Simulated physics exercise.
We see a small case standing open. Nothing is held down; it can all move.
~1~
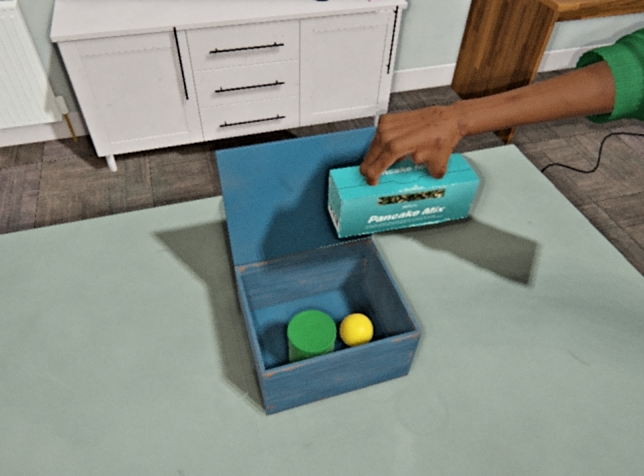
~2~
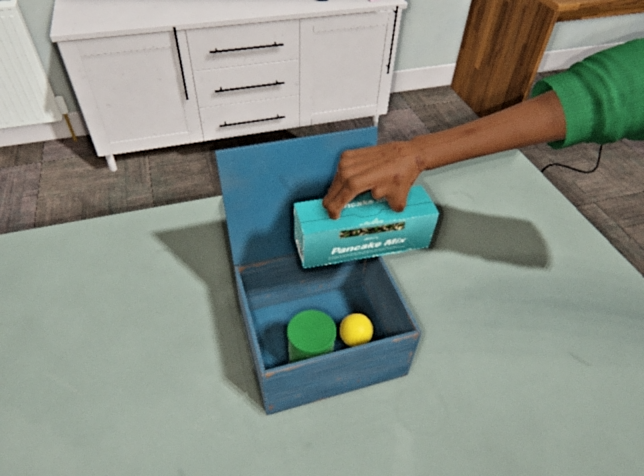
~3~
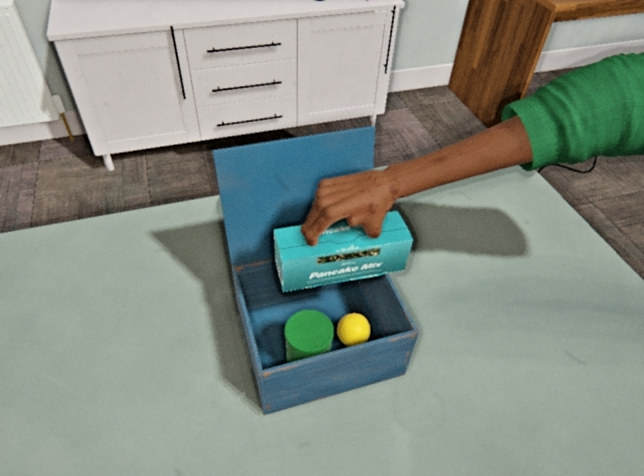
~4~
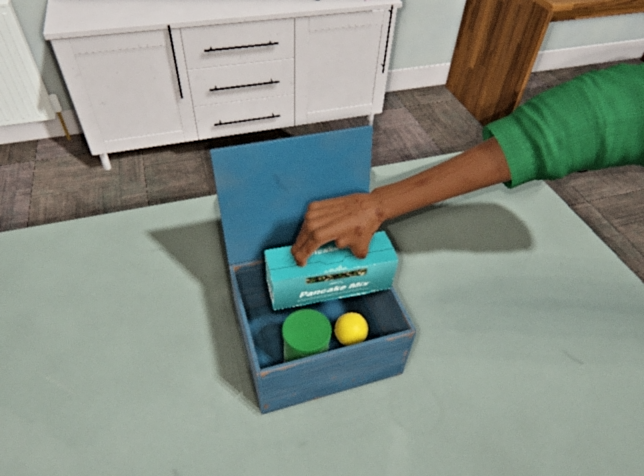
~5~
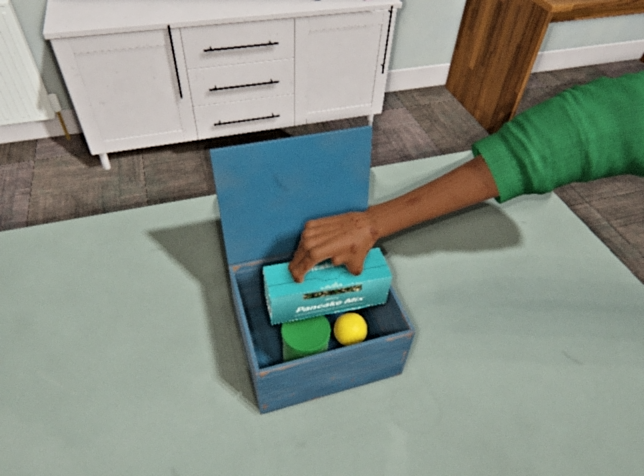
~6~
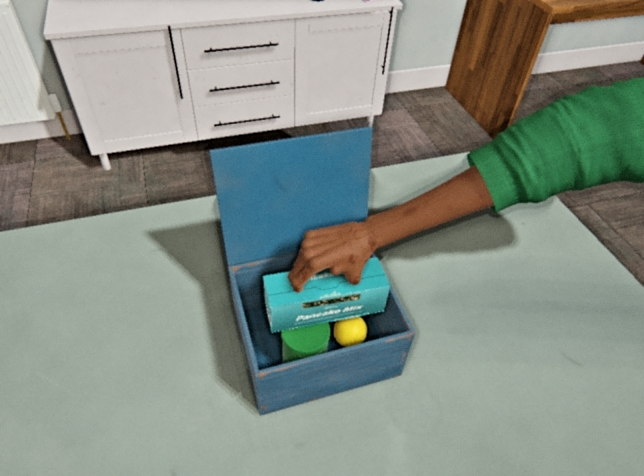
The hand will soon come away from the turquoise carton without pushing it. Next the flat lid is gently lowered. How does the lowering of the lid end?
No gap.
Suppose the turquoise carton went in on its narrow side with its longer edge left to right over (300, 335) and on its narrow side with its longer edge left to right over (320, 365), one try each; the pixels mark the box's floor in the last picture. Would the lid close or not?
Packed the first way the lid lowers fully; packed the second way it is left gaping.
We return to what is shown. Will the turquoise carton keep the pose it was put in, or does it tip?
Simply put, the turquoise carton gets tilted.
Then, 0.60 s after the last picture, turquoise carton on its side near (310, 301); yellow lemon rolled a little.
Then, 1.50 s after the last picture, lid 66° above the rim; turquoise carton on its side near (309, 303); yellow lemon rolled about its own width.
Then, 2.00 s after the last picture, lid 27° above the rim; turquoise carton on its side near (309, 303); yellow lemon rolled about its own width.
At rest, lid shut; tipped over in the box, turquoise carton; moved from the start, yellow lemon; green tin in place. Seen from the same camera at the end, turquoise carton near (309, 303).
